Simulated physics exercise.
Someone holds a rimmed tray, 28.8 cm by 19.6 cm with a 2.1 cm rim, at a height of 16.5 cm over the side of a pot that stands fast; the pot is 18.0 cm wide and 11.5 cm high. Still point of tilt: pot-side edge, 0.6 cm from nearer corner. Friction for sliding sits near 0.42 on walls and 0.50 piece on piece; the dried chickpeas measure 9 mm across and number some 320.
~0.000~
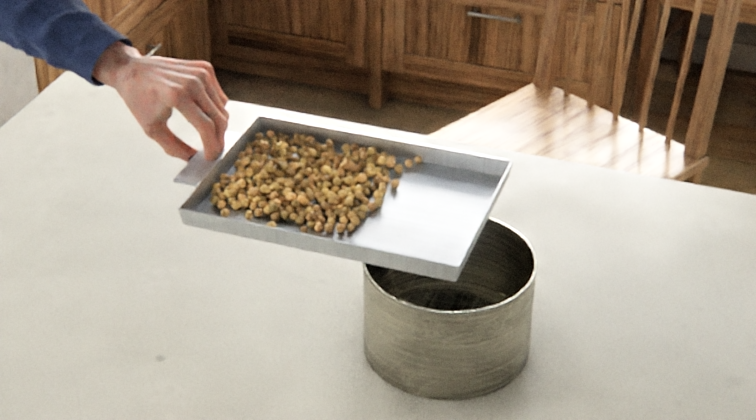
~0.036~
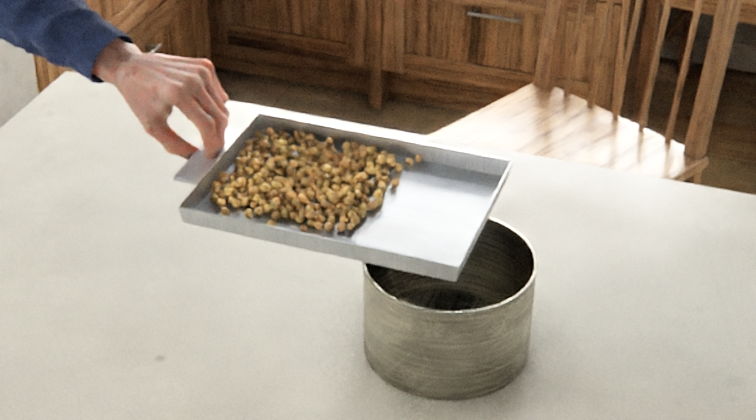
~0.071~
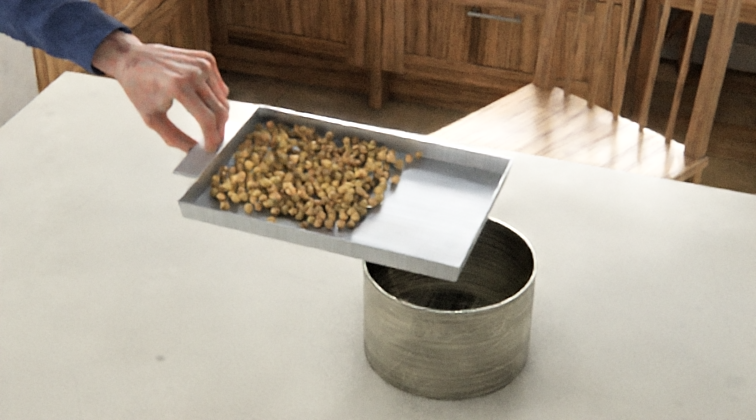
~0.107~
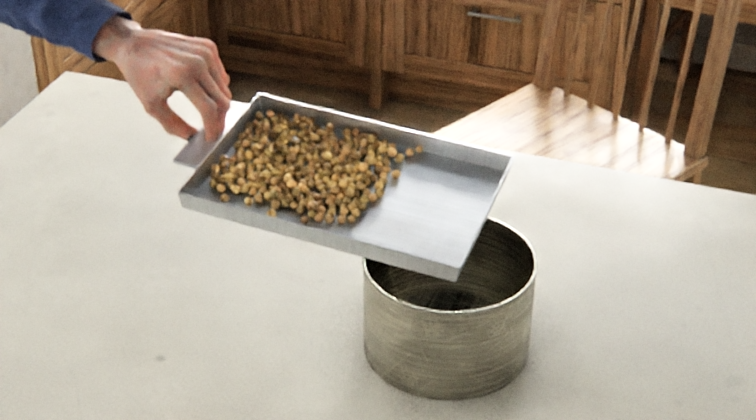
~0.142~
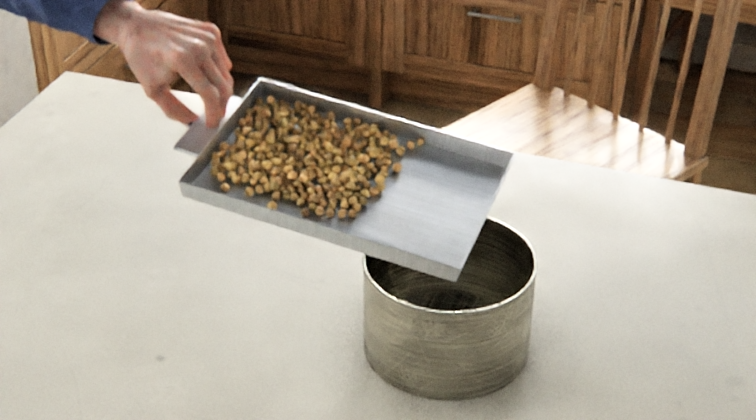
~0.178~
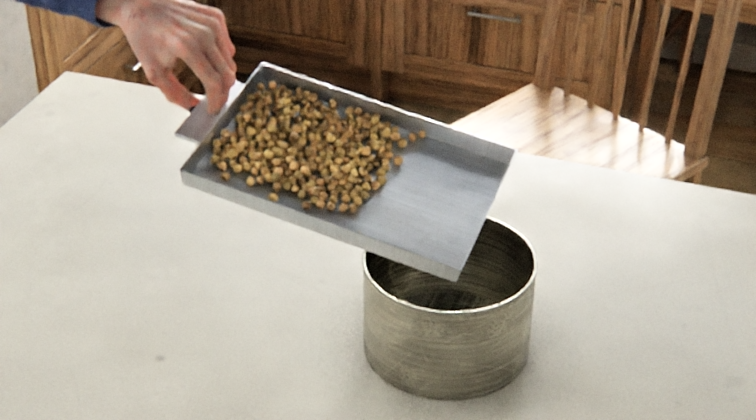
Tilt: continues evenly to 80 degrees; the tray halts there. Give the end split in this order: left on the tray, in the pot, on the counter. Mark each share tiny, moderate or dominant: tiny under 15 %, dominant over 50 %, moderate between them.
Left on the tray: Moderate, pot: Tiny, counter: Dominant.
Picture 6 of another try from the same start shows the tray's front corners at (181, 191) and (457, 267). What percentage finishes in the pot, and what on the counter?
Pot: 0, counter: 75.
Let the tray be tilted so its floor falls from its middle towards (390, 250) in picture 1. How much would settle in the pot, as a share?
My best guess is some 0 per cent.
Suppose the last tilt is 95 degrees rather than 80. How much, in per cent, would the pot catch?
In that case some 0 per cent.
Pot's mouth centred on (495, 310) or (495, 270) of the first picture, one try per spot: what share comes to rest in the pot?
Near 65 and 10 percent, one try each.
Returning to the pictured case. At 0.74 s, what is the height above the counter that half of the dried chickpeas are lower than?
I'd put it near 22 cm.
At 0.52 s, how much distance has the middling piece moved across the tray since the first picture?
It has moved some 5 cm from its start.
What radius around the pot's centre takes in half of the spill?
About 22 centimetres.
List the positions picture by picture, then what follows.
The first frame shows tray tilt 0 degrees, front corners at (182, 207) and (456, 264); middle of the pieces at (309, 183); pot at (450, 259).
The second frame shows tray tilt 1 degrees, front corners at (182, 205) and (456, 264); middle of the pieces at (309, 181).
The third frame shows tray tilt 2 degrees, front corners at (182, 200) and (457, 264); middle of the pieces at (309, 176).
The fourth frame shows tray tilt 5 degrees, front corners at (182, 191) and (457, 265), lowest corner right front; middle of the pieces at (310, 169).
The fifth frame shows tray tilt 8 degrees, front corners at (183, 180) and (458, 266), lowest corner right front; middle of the pieces at (310, 159).
The sixth frame shows tray tilt 12 degrees, front corners at (184, 168) and (459, 266), lowest corner right front; middle of the pieces at (312, 149); pot at (450, 259). Its pace works out near 100 degrees a second.
Then, at 0.52 s, tilt 45 degrees; the tray holds 100 %, the pot 0 %.
After 0.74 s, tilt 67 degrees; the tray holds 90 %, the pot 0 %.
Then, at 1.08 s, tilt 80 degrees; the tray holds 35 %, the pot 0 %.
At rest (2.4 s), tray 25 %, pot 0 %, counter 75 %.
